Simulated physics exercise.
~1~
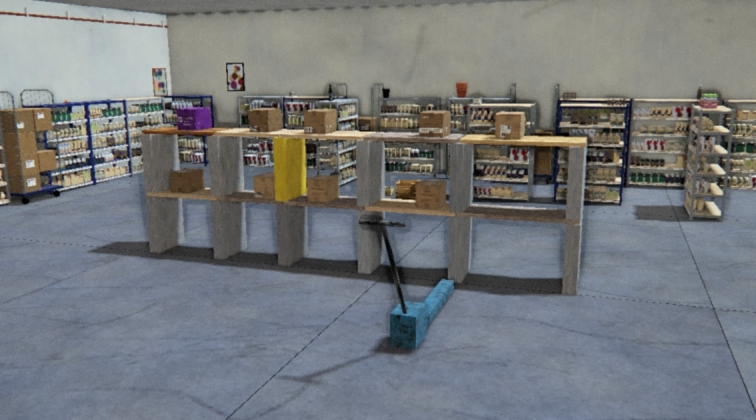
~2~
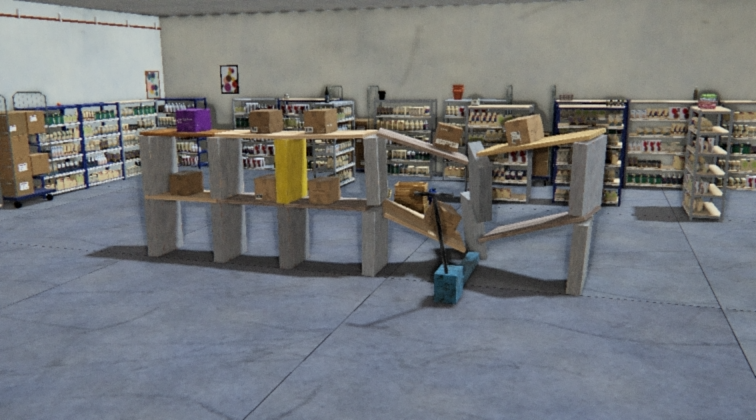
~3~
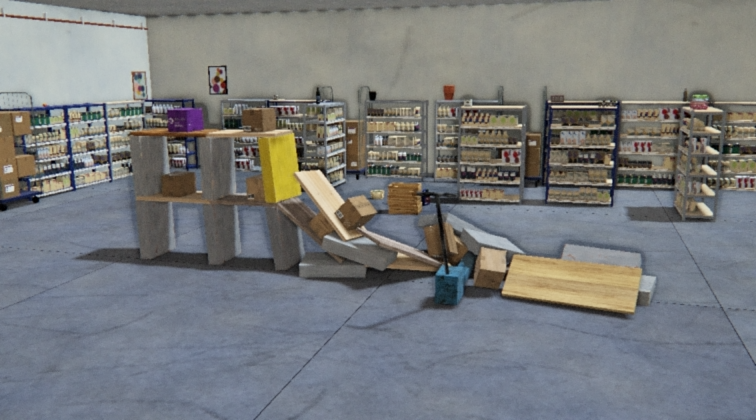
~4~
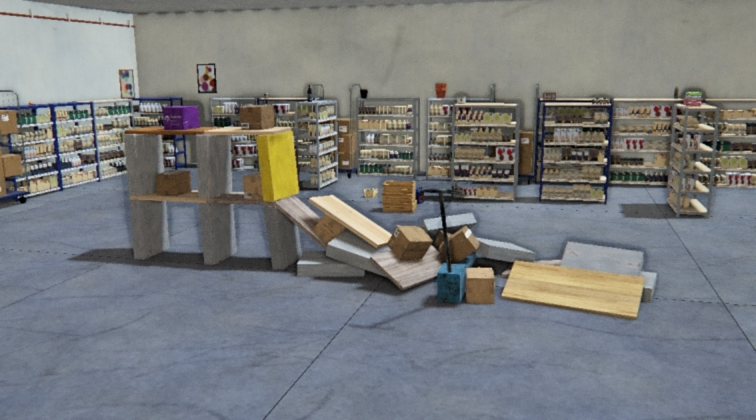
Two-tier block-and-board shelving collapsing on its right side as a blue floor jack pushes in, leaving the purple carton's left section standing.
